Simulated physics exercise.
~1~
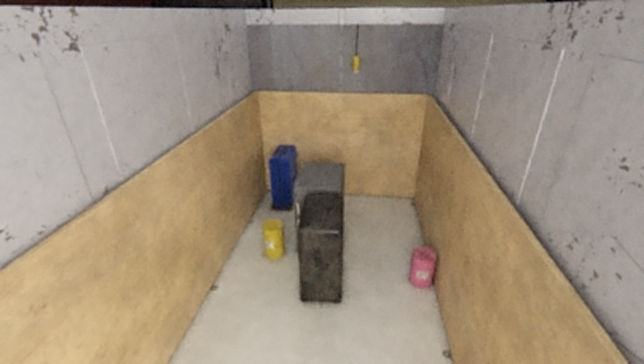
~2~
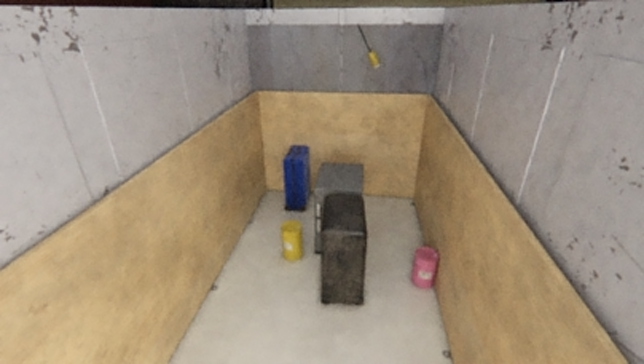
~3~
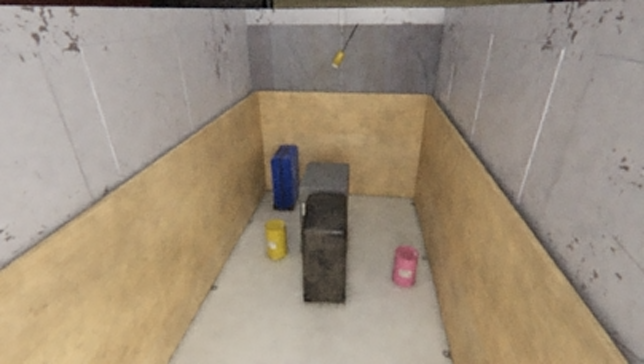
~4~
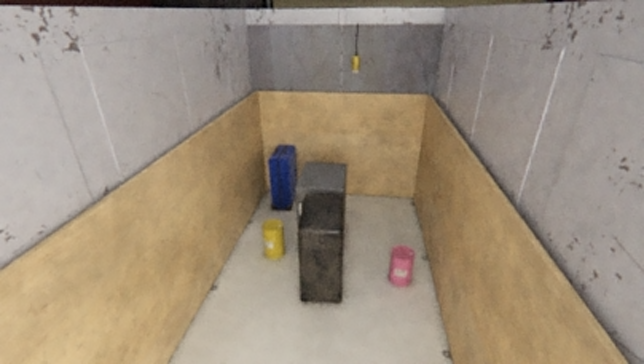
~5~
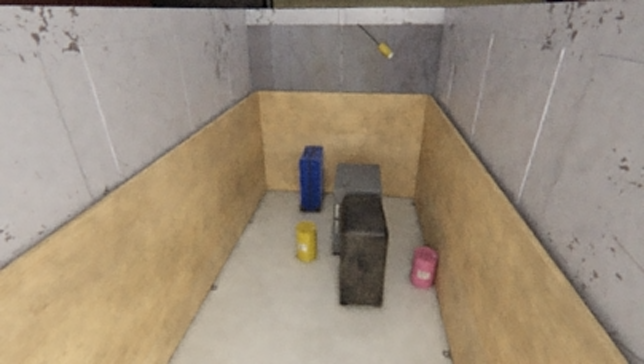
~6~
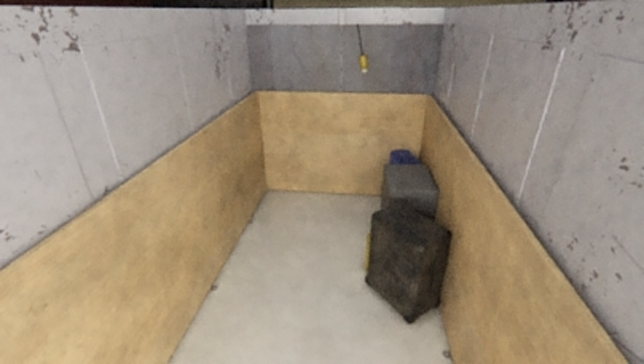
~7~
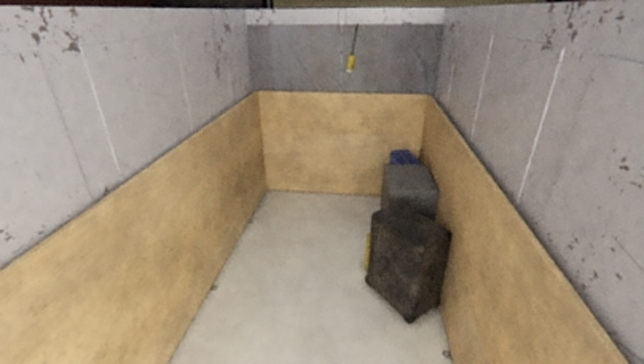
At the start, a blue case, a yellow canister, a grey appliance and a black case stand in the middle and left of a van's load bay, with a pink canister near the right wall. The four slide a little right, then back left, and the pink canister shifts slightly left too. Next, everything slides right again as the yellow object hanging on a cord swings. Then the blue, grey, black and yellow items move far over to the right wall. They end bunched there at rest, with the pink canister out of sight.
